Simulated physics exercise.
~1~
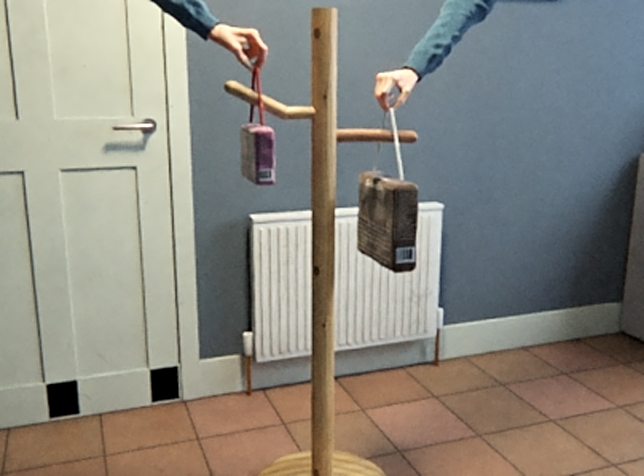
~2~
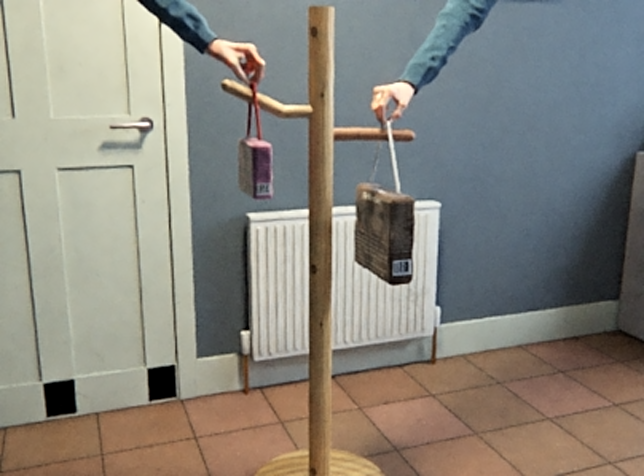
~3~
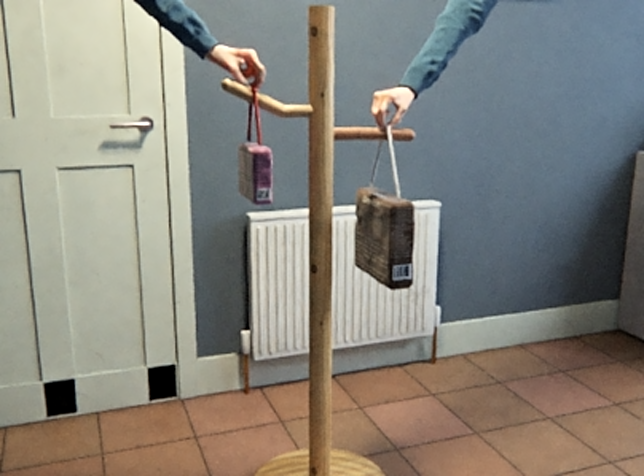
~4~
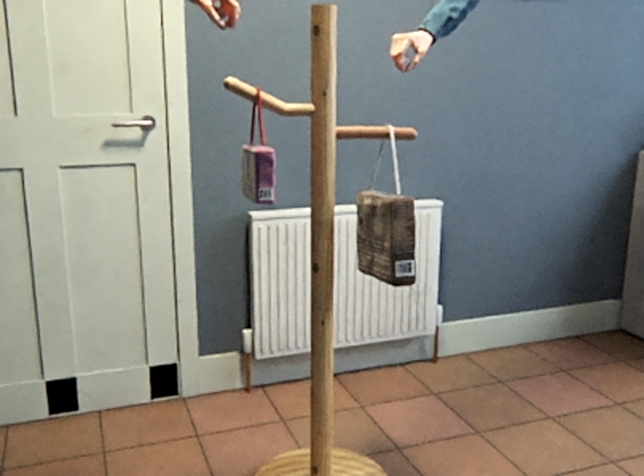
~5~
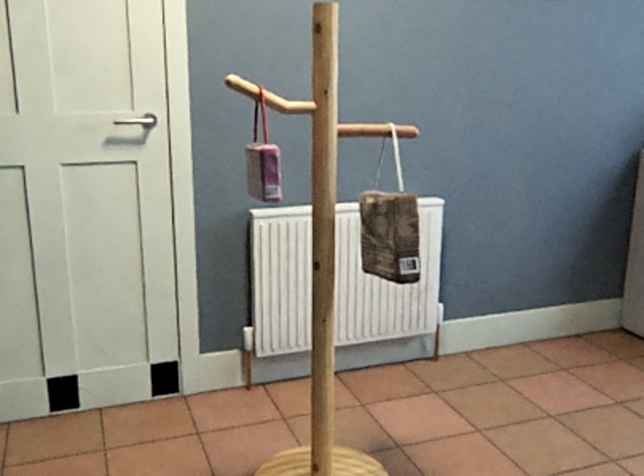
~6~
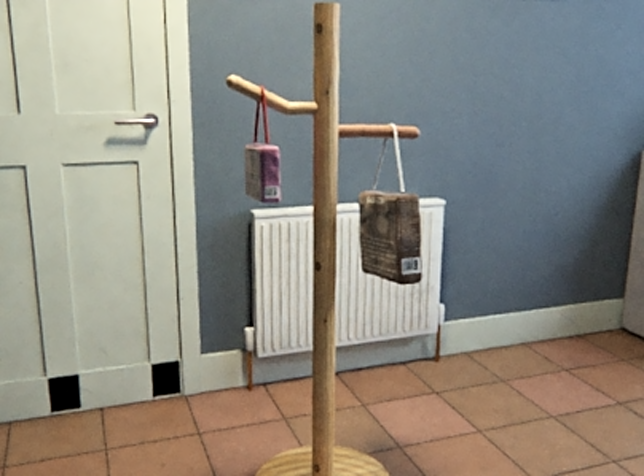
Tiled room with a wooden post, two hands lowering a pink pouch and brown bag onto pegs, letting go, both staying hung.
